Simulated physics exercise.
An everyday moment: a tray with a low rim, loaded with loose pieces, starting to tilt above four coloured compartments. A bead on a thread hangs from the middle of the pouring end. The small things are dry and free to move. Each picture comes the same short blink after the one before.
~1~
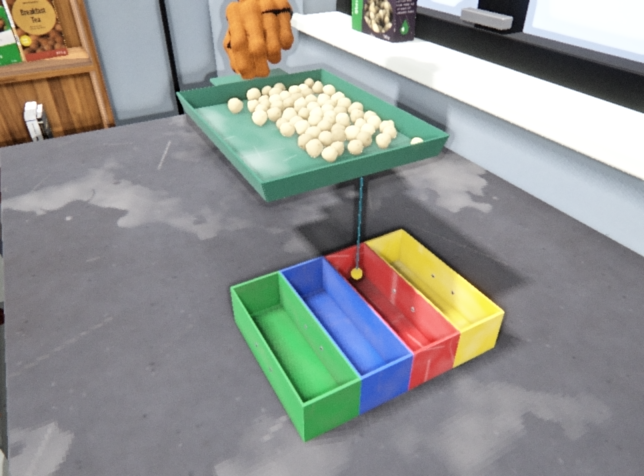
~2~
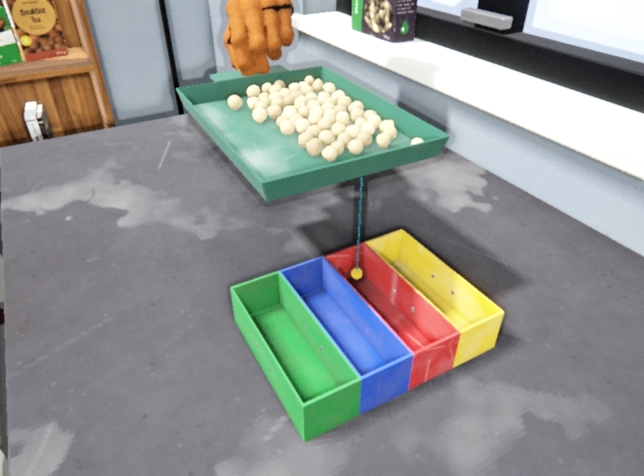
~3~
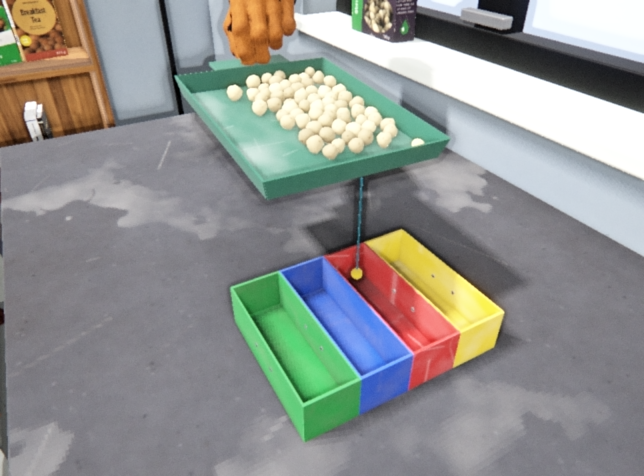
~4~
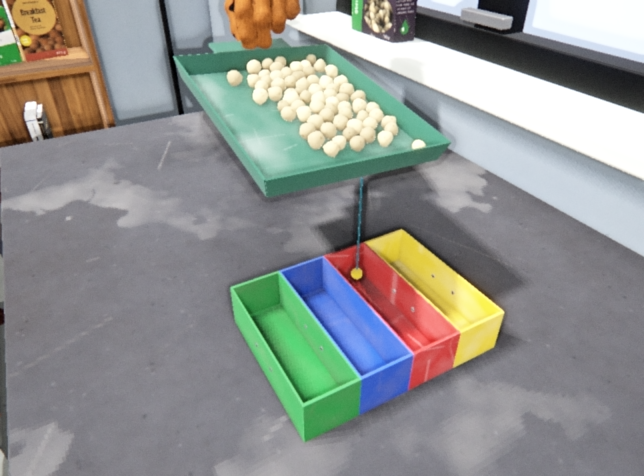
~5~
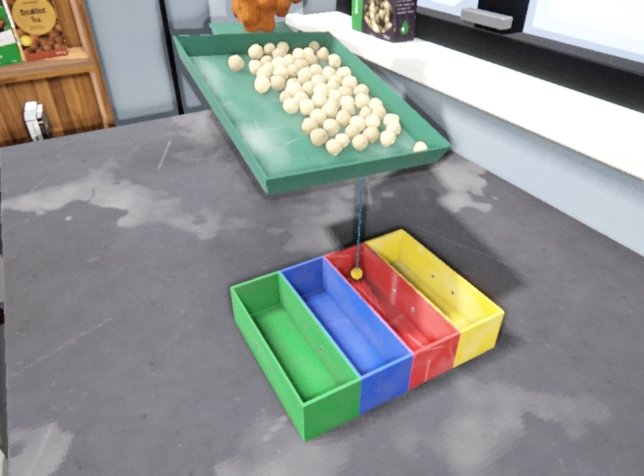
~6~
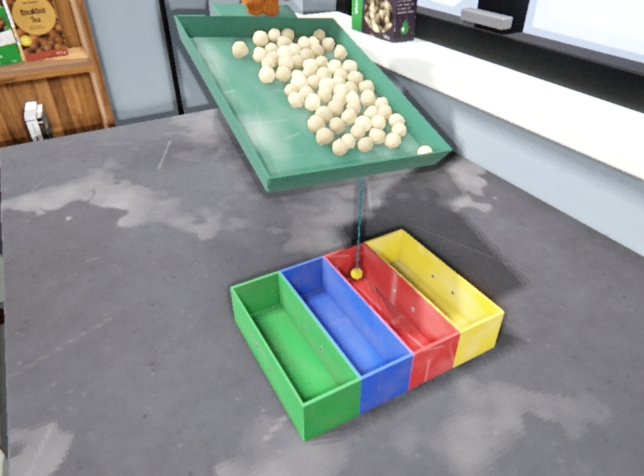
On a gray tabletop, a green tray of round, pale nuts sat level above green, blue, red and yellow compartments, then its far end rose beside an orange hand and the nuts shifted slightly rightward.
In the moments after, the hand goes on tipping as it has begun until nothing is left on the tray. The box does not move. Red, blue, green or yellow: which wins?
The yellow one ends fullest.
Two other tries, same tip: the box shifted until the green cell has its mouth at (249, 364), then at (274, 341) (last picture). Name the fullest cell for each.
The first try: The cell in yellow. The second: The yellow one.
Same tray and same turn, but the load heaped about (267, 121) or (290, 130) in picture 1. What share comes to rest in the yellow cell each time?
Roughly 50 per cent, and 40 per cent.
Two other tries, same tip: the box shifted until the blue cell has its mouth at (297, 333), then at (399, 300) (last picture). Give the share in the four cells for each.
First some 30, then 90 per cent.
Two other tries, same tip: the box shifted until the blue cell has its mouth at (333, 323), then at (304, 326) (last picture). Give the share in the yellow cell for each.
First some 40, then 30 per cent.
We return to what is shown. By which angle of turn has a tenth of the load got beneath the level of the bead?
Roughly 90°.
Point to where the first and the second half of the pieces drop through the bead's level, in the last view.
At about (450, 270), then at (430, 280).
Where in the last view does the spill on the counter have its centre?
Close to (509, 330).
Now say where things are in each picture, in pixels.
The first picture shows corners of the pouring end at (266, 178) and (441, 134), level; middle of the load at (317, 115), macadamia nuts; bead on its thread at (357, 274); green cell at (332, 407); blue cell at (386, 381); red cell at (434, 357); yellow cell at (478, 336).
The second picture shows corners of the pouring end at (266, 178) and (441, 135), level; middle of the load at (317, 113).
The third picture shows corners of the pouring end at (267, 176) and (442, 137), tipped barely, lowest at the right corner; middle of the load at (318, 107).
The fourth picture shows corners of the pouring end at (269, 175) and (443, 140), tipped a little, lowest at the right corner; middle of the load at (319, 99).
The fifth picture shows corners of the pouring end at (271, 173) and (444, 143), tipped a little, lowest at the right corner; middle of the load at (322, 91).
The sixth picture shows corners of the pouring end at (273, 172) and (444, 146), tipped clearly, lowest at the right corner; middle of the load at (328, 85), about half on the move; green cell at (332, 407); blue cell at (386, 381); red cell at (434, 357); yellow cell at (478, 336).
Soon, tray tipped steeply; nearly all on the tray; a stray few falling or outside the box.
A while on, tray tipped past a quarter turn; about half on the tray; a small part in the yellow cell; a small part in the red cell; about a third falling or outside the box.
Towards the end, tray tipped past a quarter turn; about half in the yellow cell; about a quarter in the red cell; a stray few in the blue cell; about a quarter falling or outside the box.
Finally, tray tipped past a quarter turn; about half in the yellow cell; about a quarter in the red cell; a stray few in the blue cell; none in the green cell; about a quarter outside the box.
